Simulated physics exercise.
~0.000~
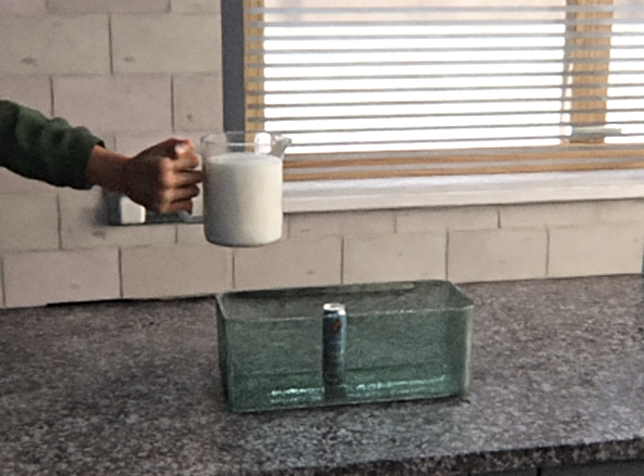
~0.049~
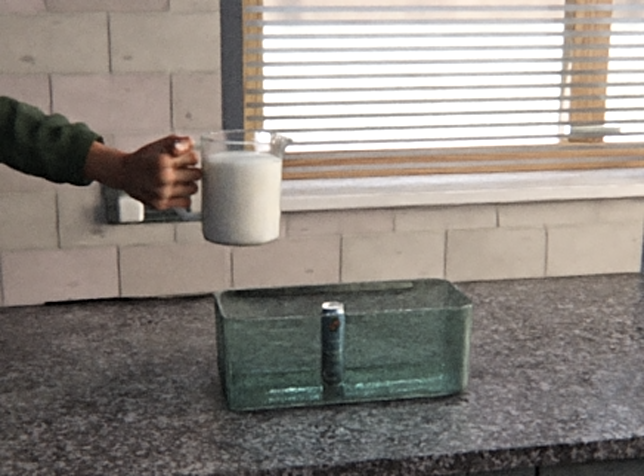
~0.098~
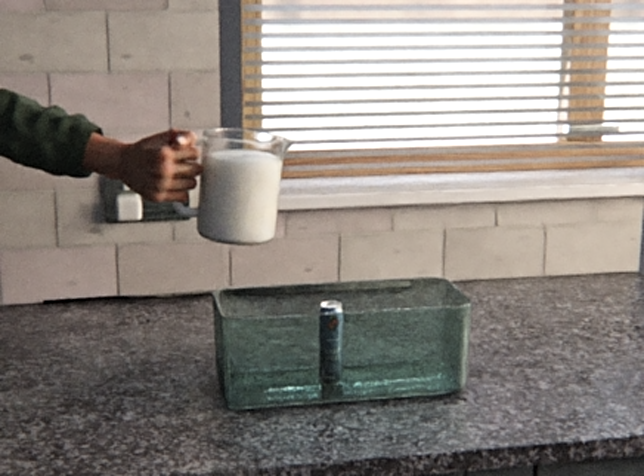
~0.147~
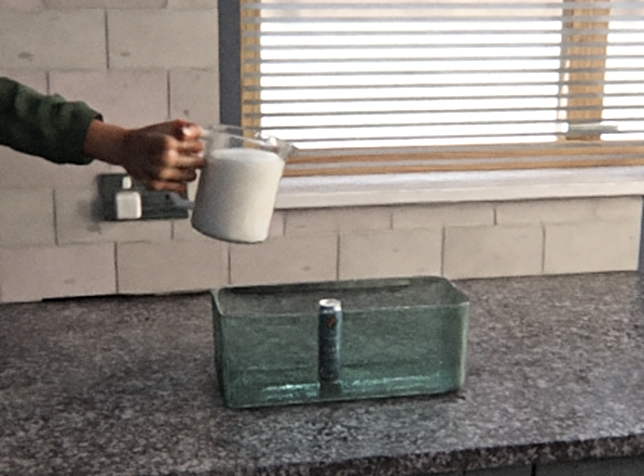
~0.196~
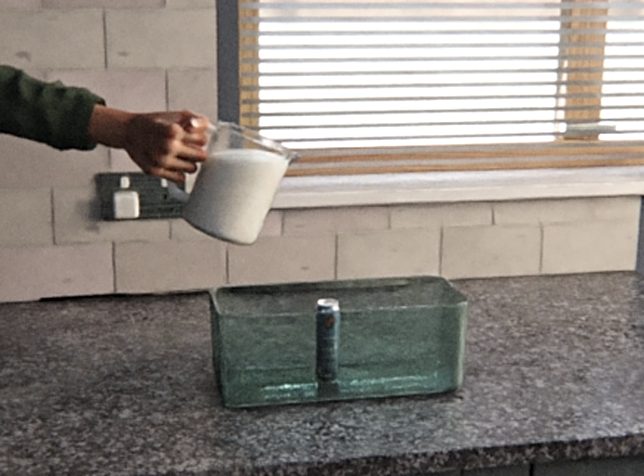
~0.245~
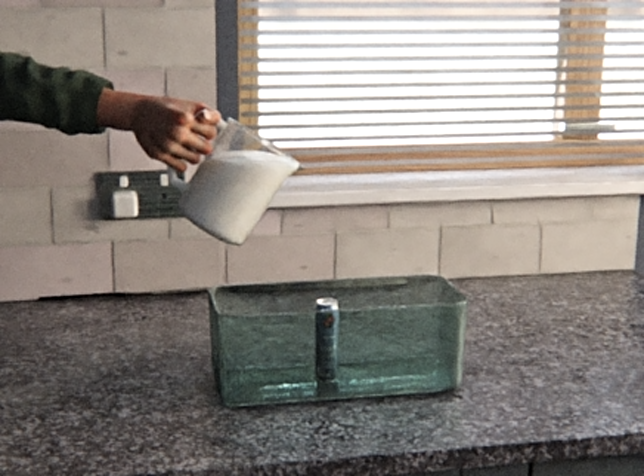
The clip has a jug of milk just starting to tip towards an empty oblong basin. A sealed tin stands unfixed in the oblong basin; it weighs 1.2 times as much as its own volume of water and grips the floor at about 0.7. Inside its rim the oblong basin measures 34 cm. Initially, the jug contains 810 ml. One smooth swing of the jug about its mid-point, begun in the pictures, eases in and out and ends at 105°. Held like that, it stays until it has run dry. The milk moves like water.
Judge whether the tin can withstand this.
It will not come down.
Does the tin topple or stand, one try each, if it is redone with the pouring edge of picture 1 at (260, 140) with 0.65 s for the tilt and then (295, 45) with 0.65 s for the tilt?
First it topples; then it stays up.
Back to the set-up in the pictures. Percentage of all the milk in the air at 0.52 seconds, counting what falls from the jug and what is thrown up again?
Around 24 in a hundred.
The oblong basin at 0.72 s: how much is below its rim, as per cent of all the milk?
I'd say roughly 58 in a hundred of it.
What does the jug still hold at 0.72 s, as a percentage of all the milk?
Close to 22 in a hundred.
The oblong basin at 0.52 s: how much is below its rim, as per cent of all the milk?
8 %, roughly.
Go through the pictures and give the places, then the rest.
Tilt 0°; pouring edge (293, 138); surface from (204, 160) to (279, 158); the oblong basin's rim runs from (220, 308) to (462, 294); the tin's top is at (334, 310), in the first picture.
Tilt 1°; pouring edge (293, 138); surface from (203, 158) to (278, 157), in the second picture.
Tilt 6°; pouring edge (295, 141); surface from (204, 156) to (279, 157), in the third picture.
Tilt 13°; pouring edge (299, 146); surface from (205, 157) to (282, 156), in the fourth picture.
Tilt 22°; pouring edge (302, 156); surface from (201, 168) to (287, 158), in the fifth picture.
Tilt 33°; pouring edge (304, 167); surface from (193, 178) to (295, 162), in the sixth picture.
After 0.52 s the tilt is 94° and 67 per cent is still to pour; the tin stands where it began.
After 0.72 s the tilt is 105° and 21 per cent is still to pour; the tin stands where it began.
After 0.92 s the tilt is 105° and 5 per cent is still to pour; the tin stands where it began.
After 1.15 s the tilt is 105° and 0 per cent is still to pour; the tin stands where it began.
In the end the tin stands where it began.
